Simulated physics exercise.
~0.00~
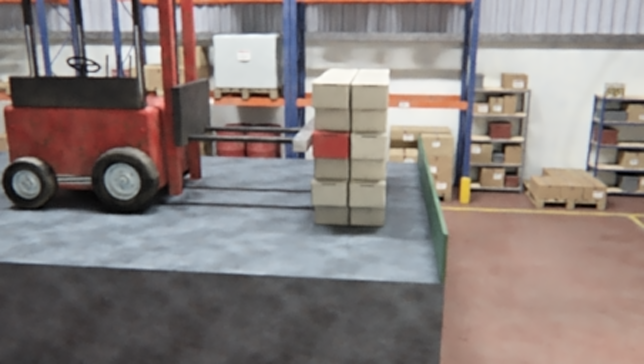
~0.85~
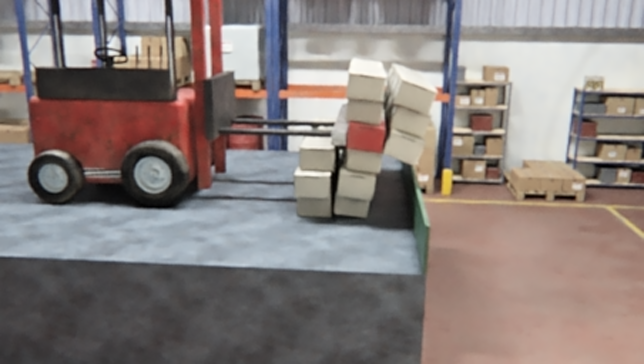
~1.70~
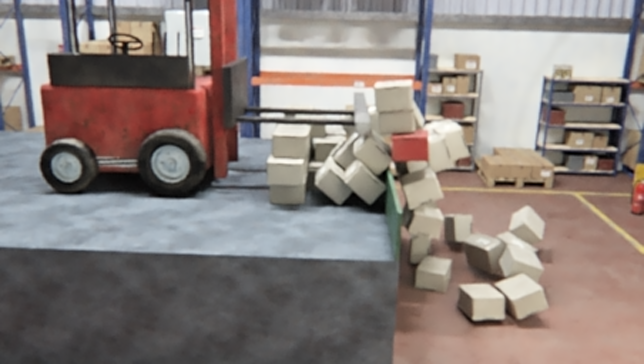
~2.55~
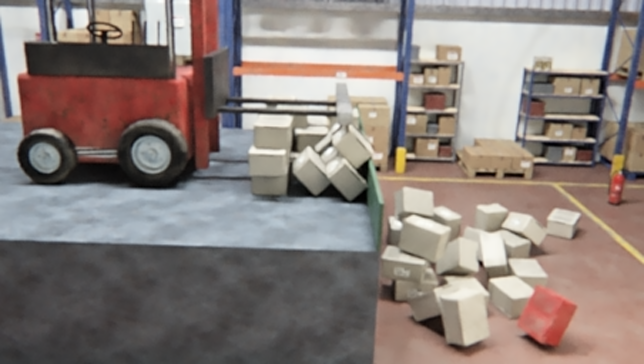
In this clip, a red lift truck's forks push a beam into a free-standing stack of pale totes near a platform edge, toppling it rightward; many tumble over the low board onto the warehouse floor, including the single red one, while others stay heaped on top.
